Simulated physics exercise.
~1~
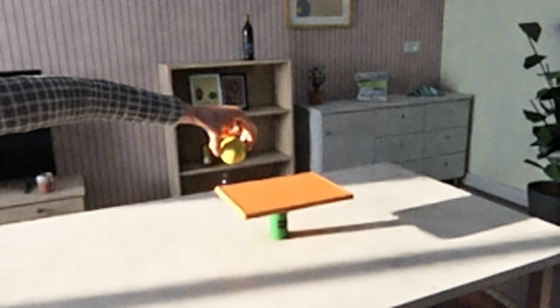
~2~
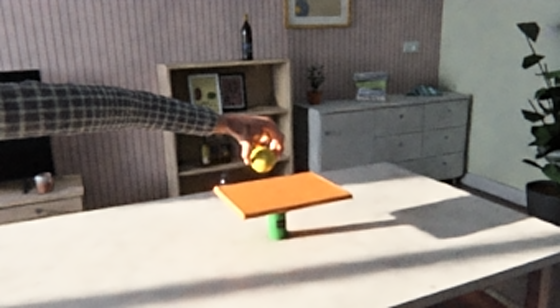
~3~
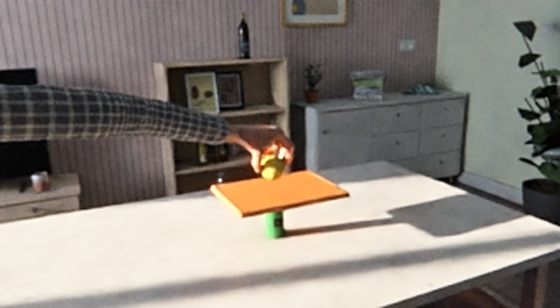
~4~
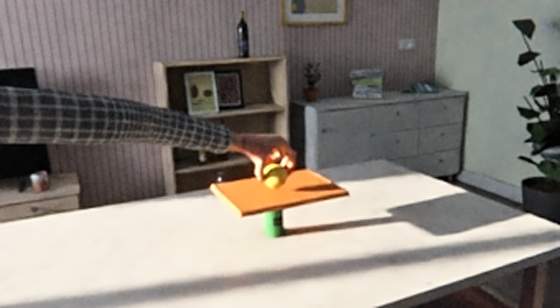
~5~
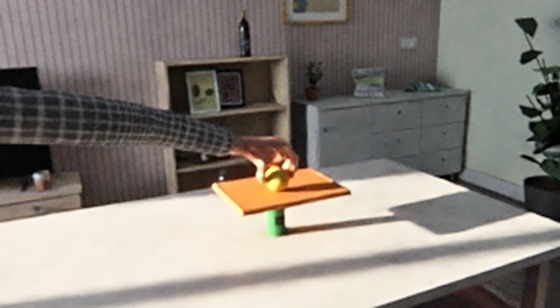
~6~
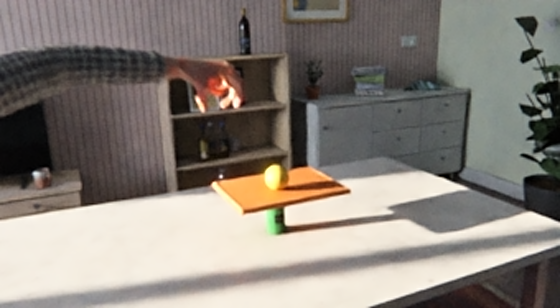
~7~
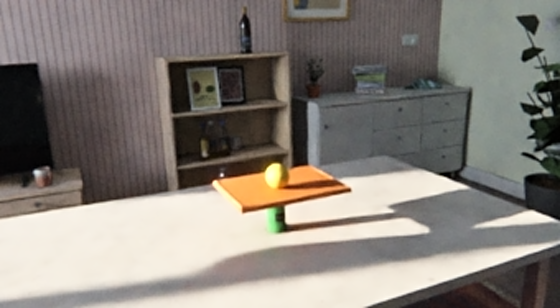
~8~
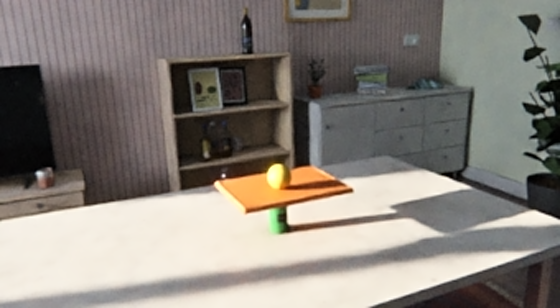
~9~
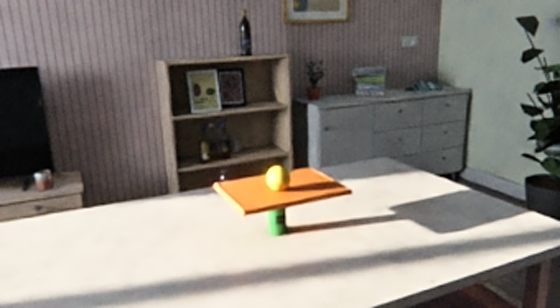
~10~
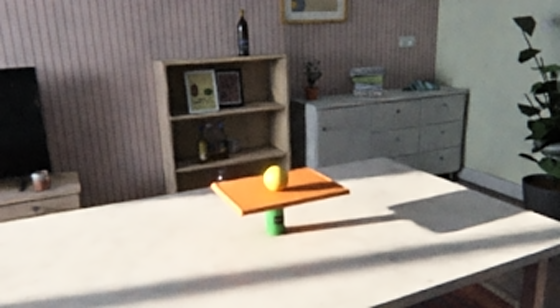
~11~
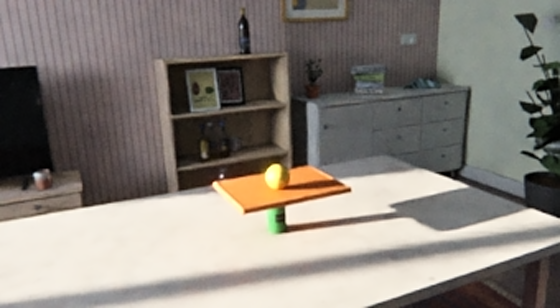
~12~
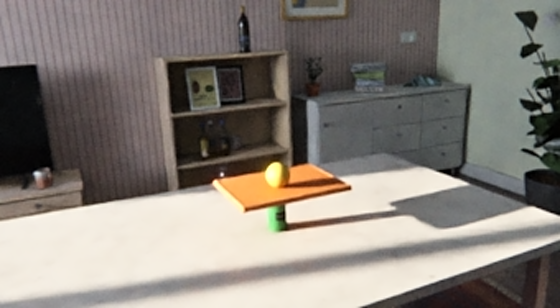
The clip opens on a pale table in a sunlit living room, where an orange lid lies flat across the top of a green shaker. An arm in a checked sleeve reaches in from the left, holding a yellow lemon above the lid. The hand moves right and lowers the lemon onto the middle of the lid, keeping hold of it for a moment. Then the fingers let go, and the arm draws back to the left and leaves the view. The lemon rests in place on the lid, and the small stack stays standing to the end.
